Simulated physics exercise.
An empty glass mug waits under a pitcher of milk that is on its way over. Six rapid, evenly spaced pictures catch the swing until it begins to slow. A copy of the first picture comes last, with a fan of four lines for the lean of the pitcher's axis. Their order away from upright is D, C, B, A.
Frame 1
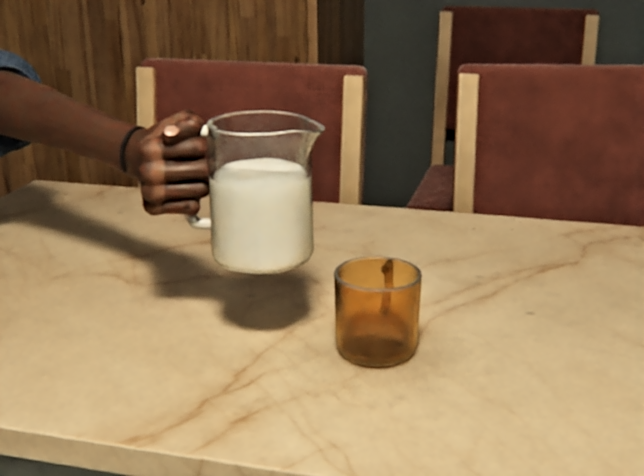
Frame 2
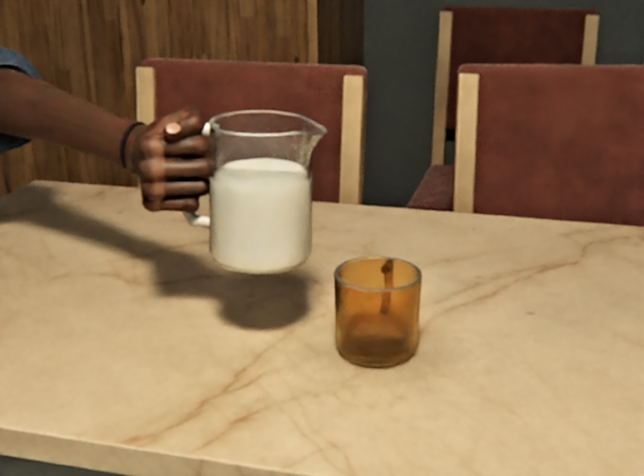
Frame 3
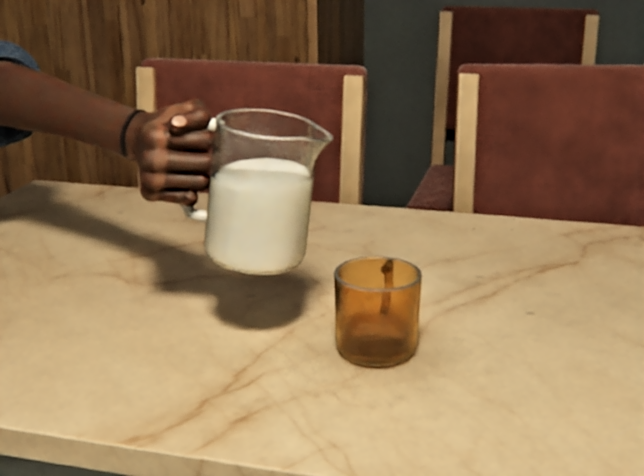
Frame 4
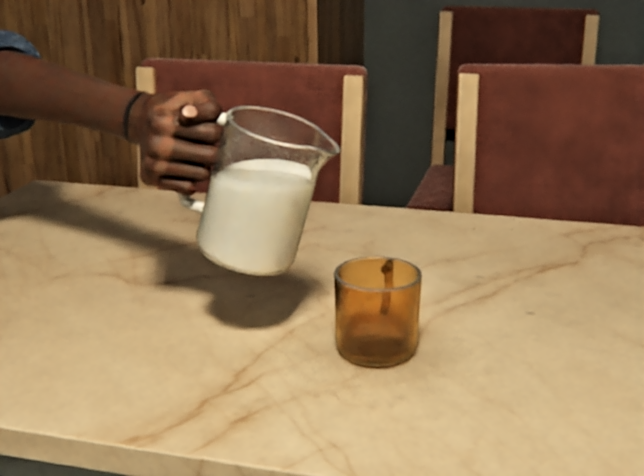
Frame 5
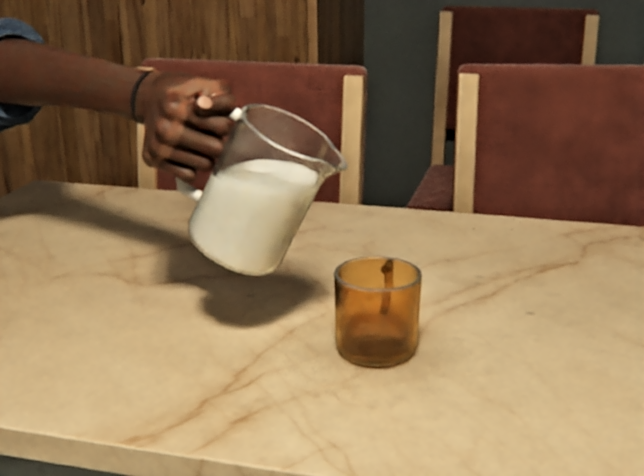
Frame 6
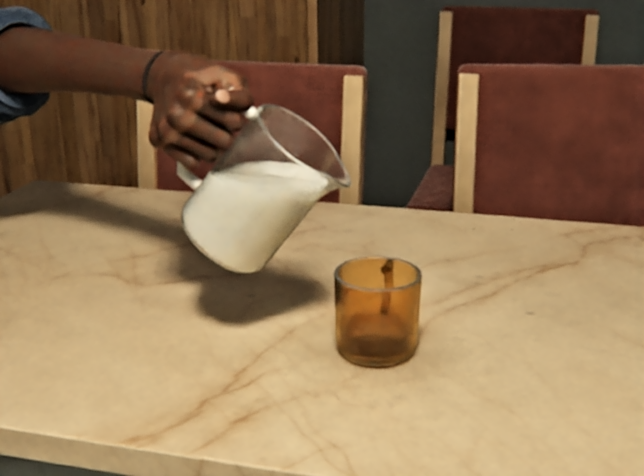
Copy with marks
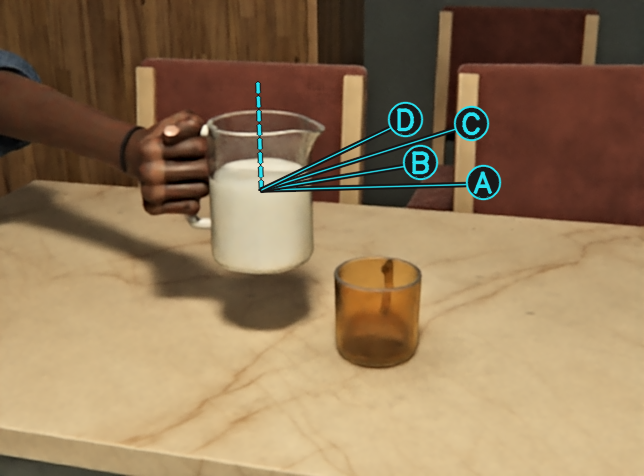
At a marble-patterned table with red-backed chairs behind it, a hand holds a clear pitcher of milk upright by its handle, then gradually tilts it rightward above and beside an empty amber glass mug, which stays still.
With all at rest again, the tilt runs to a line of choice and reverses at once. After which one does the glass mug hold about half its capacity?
Use line C.
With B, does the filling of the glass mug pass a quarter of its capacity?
Yes, it does.
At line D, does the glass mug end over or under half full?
Under half.
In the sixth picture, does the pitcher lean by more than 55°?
No, it does not.
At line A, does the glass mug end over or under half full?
Over half.
On the marked copy, A at (466, 184); B at (404, 166); C at (455, 129); D at (390, 128).
With A, the glass mug ends with about 83 % of what it can hold; 8 % of the milk is spilt.
With B, the glass mug ends with about 68 % of what it can hold; 3 % of the milk is spilt.
With C, the glass mug ends with about 49 % of what it can hold.
With D, the glass mug ends with about 28 % of what it can hold.
